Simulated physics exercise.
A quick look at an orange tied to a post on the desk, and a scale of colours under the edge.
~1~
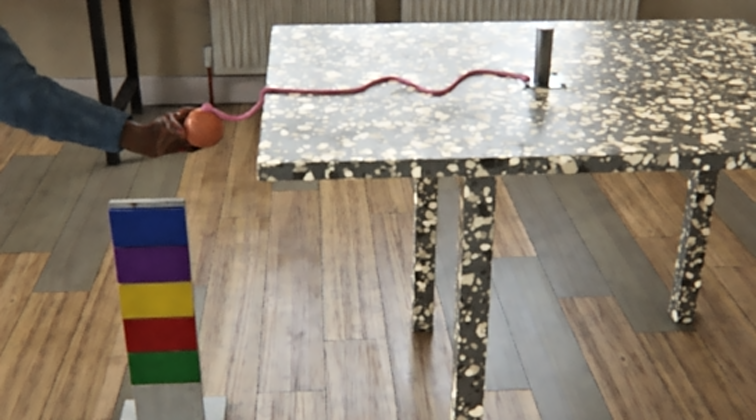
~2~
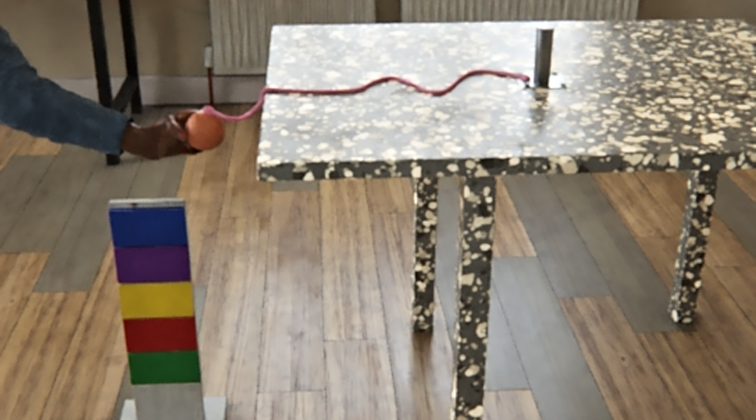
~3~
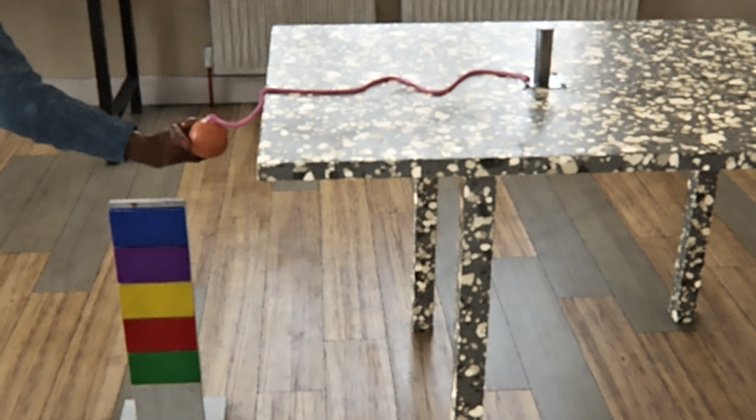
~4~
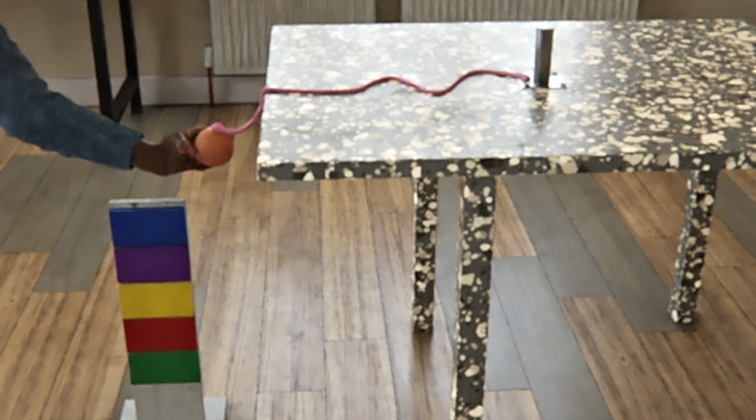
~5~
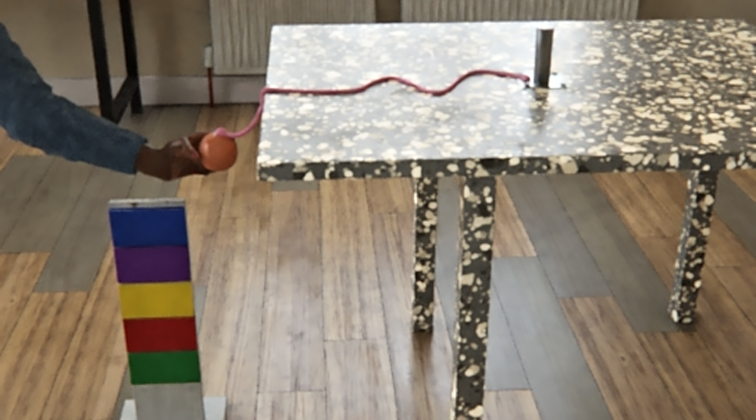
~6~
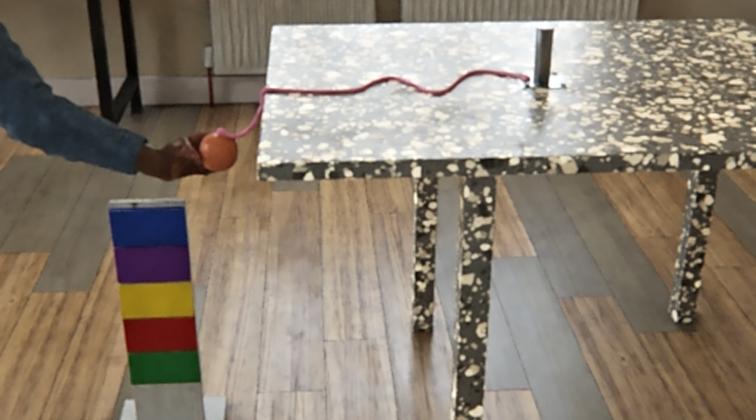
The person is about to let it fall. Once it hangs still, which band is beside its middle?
The purple one.
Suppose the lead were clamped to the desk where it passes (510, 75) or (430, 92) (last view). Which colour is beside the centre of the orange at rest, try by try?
Taking them in turn: Purple; blue.
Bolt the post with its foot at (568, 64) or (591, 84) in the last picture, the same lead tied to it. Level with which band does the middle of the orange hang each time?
One after the other, blue; blue.
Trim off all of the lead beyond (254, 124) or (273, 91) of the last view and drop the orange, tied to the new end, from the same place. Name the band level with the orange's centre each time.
In that order: Blue; above them all.
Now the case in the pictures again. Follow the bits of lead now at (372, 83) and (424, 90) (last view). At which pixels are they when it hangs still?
About (296, 89), and the other about (373, 86).
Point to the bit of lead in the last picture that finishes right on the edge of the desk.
It lies at about (349, 91).
Early on, orange near (284, 245); level with purple.
Midway, orange near (247, 255); level with purple.
Finally, orange near (264, 260); level with purple. The lead holds its middle at purple.
